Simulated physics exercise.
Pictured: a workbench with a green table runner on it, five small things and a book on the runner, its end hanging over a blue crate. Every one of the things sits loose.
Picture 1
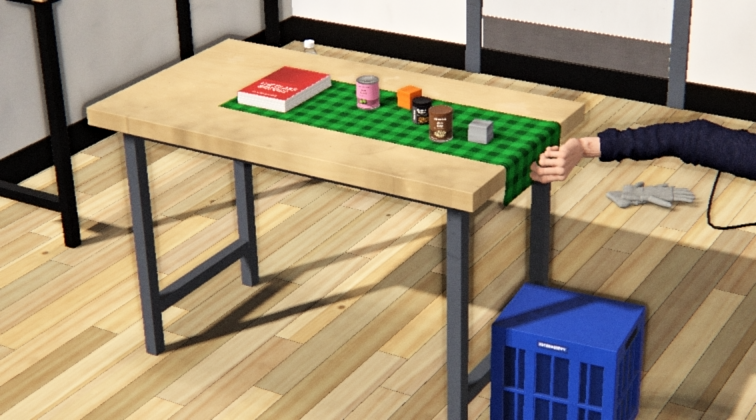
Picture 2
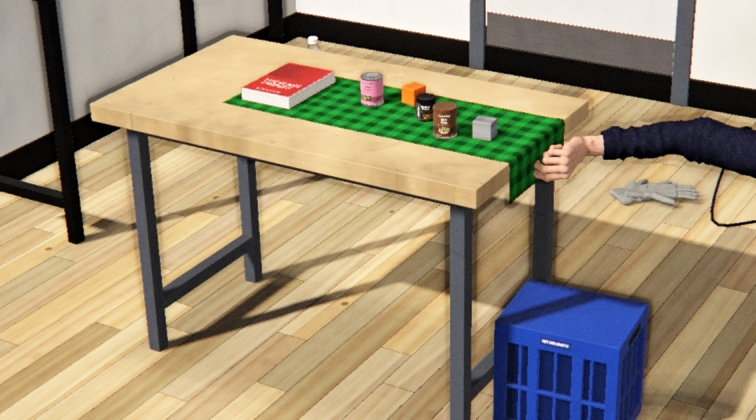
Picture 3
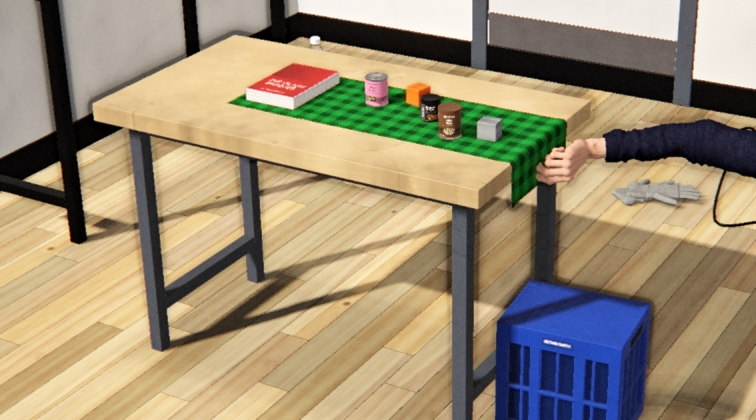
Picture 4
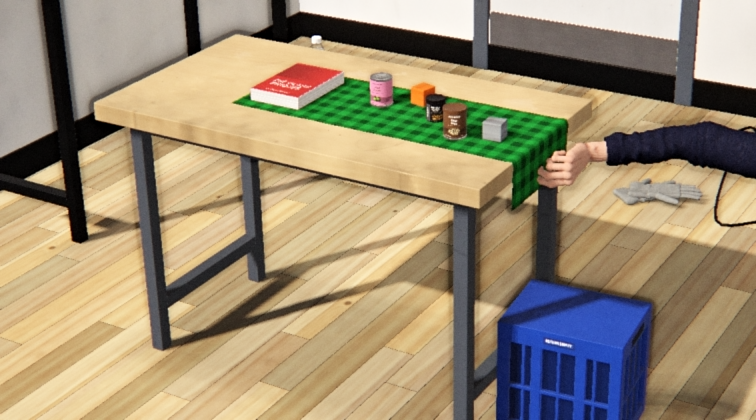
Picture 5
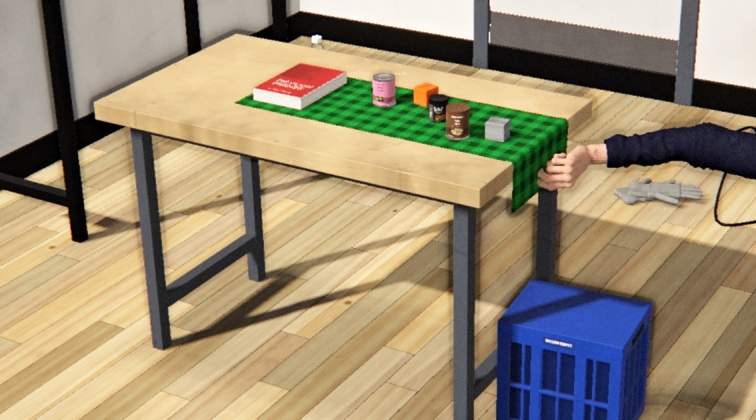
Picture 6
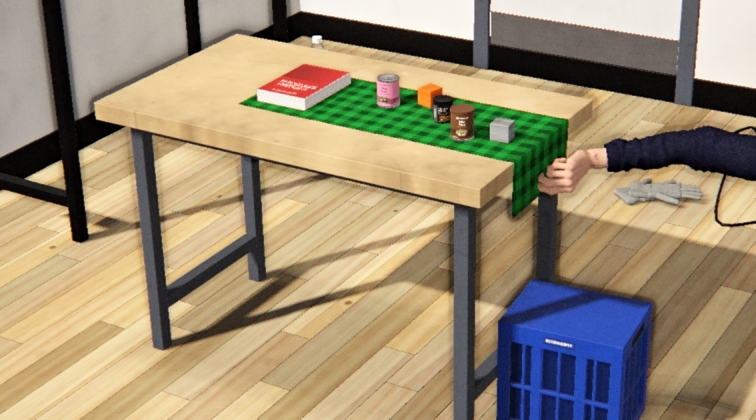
At first, a hand at the right grips the end of a green checked runner on a workbench, with a red book, cans, and small cubes resting on it. The hand draws the cloth slightly rightward and down over the edge, and the objects ride along with it, shifting a little to the right.
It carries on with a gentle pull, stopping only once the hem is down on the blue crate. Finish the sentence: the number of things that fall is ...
The number of things that fall is three.
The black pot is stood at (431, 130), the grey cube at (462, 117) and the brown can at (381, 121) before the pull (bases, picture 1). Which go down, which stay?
For the black pot it's falling, for the grey cube it's falling, for the brown can it's staying.
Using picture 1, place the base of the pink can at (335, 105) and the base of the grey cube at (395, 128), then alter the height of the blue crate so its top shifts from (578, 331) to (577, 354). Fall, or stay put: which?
The pink can stays put; the grey cube is lost.
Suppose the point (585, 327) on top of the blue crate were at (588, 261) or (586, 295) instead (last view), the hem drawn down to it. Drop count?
The numbers are 1 and 2.
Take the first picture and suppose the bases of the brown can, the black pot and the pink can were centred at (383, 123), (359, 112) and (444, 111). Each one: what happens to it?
Result - the brown can stays put, the black pot stays put, and the pink can comes off.
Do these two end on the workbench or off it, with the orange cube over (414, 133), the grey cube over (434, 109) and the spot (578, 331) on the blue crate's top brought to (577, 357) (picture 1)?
Well, the orange cube is dislodged, and the grey cube is dislodged.
Soon after, hem near (541, 270); grey cube and brown can gone.
Then, hem on the crate; grey cube, brown can and black pot gone.
At rest, hem on the crate; grey cube, brown can and black pot gone. Over the edge go three.
